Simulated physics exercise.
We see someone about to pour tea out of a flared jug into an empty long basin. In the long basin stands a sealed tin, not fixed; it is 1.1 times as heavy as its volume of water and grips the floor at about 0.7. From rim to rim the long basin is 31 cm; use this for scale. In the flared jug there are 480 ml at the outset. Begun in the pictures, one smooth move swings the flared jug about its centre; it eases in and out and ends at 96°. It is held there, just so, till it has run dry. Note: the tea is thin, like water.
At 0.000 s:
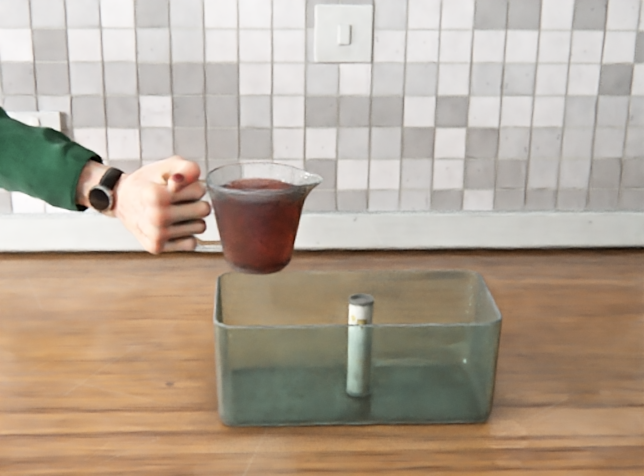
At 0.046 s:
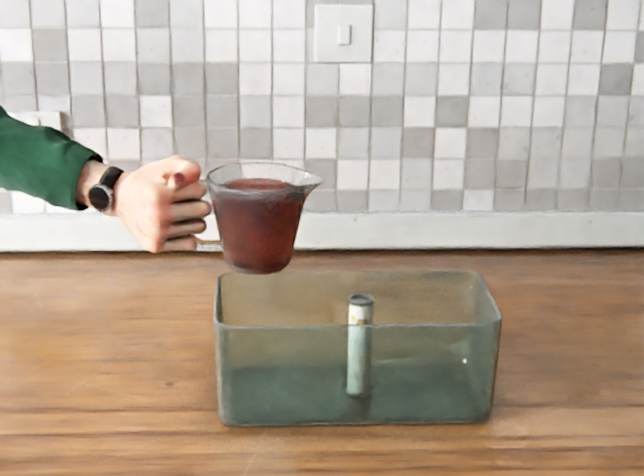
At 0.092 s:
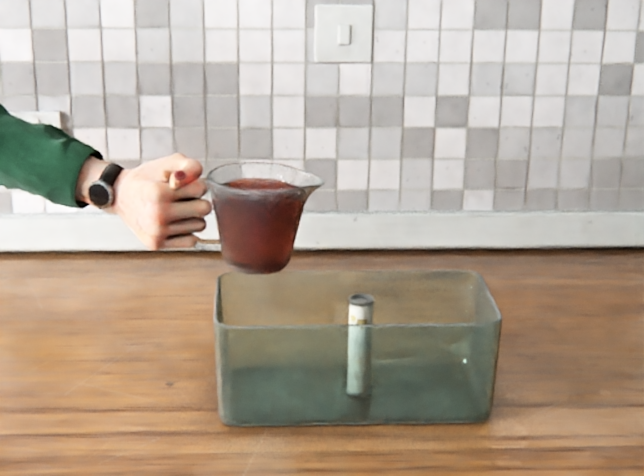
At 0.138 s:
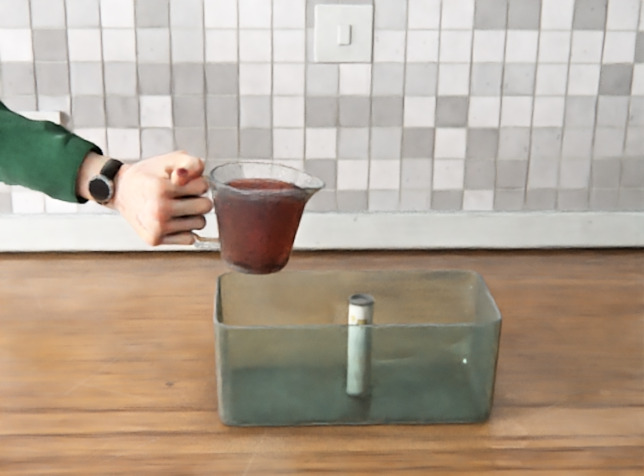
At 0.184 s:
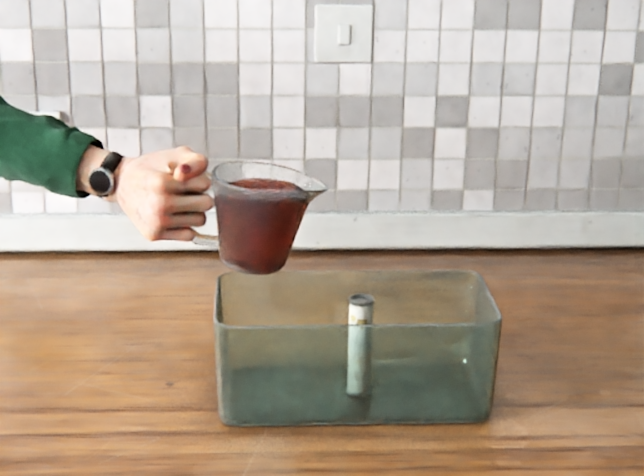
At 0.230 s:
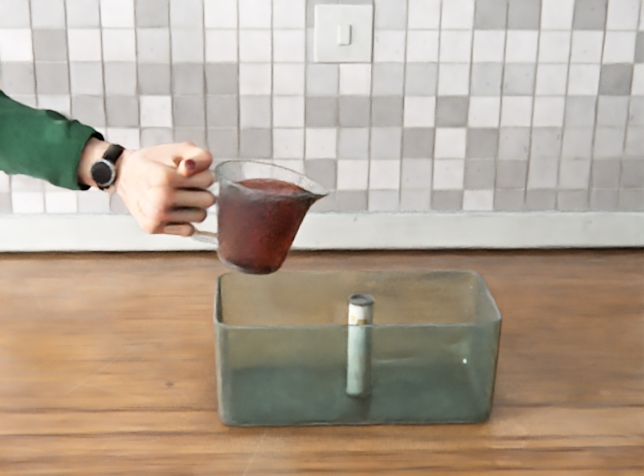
A hand in a green sleeve slightly tilting a glass jug of dark red tea rightward above a clear basin holding a small upright tin.
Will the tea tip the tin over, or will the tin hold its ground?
I expect it will tip over.
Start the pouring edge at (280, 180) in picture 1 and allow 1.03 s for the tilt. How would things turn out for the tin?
Result: Tin upright.
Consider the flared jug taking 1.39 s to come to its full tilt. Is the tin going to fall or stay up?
Result: Tin tipped over.
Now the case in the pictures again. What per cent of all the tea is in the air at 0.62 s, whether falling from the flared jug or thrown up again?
My guess is roughly 18 %.
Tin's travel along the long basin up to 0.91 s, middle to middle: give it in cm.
The tin is about 1 cm from where it started.
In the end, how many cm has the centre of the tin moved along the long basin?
Roughly 8.0 cm.
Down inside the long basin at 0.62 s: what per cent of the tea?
Near 12 in a hundred.
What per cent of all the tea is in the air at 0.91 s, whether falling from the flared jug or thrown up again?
In-air share: About 10 %.
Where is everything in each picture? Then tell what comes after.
In the first picture, it leans 0°; its right rim is at (323, 179); the tea meets the walls at (213, 190) and (305, 190); the long basin's rim runs from (217, 300) to (490, 297); the tin's top is at (361, 303).
In the second picture, it leans 0°; its right rim is at (323, 179); the tea meets the walls at (213, 189) and (305, 189).
In the third picture, it leans 2°; its right rim is at (324, 181); the tea meets the walls at (213, 189) and (306, 190).
In the fourth picture, it leans 4°; its right rim is at (326, 183); the tea meets the walls at (215, 188) and (307, 191).
In the fifth picture, it leans 7°; its right rim is at (328, 187); the tea meets the walls at (218, 189) and (309, 191).
In the sixth picture, it leans 11°; its right rim is at (330, 192); the tea meets the walls at (219, 190) and (314, 193).
After 0.62 s the tilt is 63° and 70 per cent is still to pour; the tin stands where it began.
After 0.91 s the tilt is 93° and 18 per cent is still to pour; the tin leans 5°.
After 1.21 s the tilt is 96° and 1 per cent is still to pour; the tin lies on its side.
After 1.53 s the tilt is 96° and 0 per cent is still to pour; the tin lies on its side.
In the end the tin lies on its side.
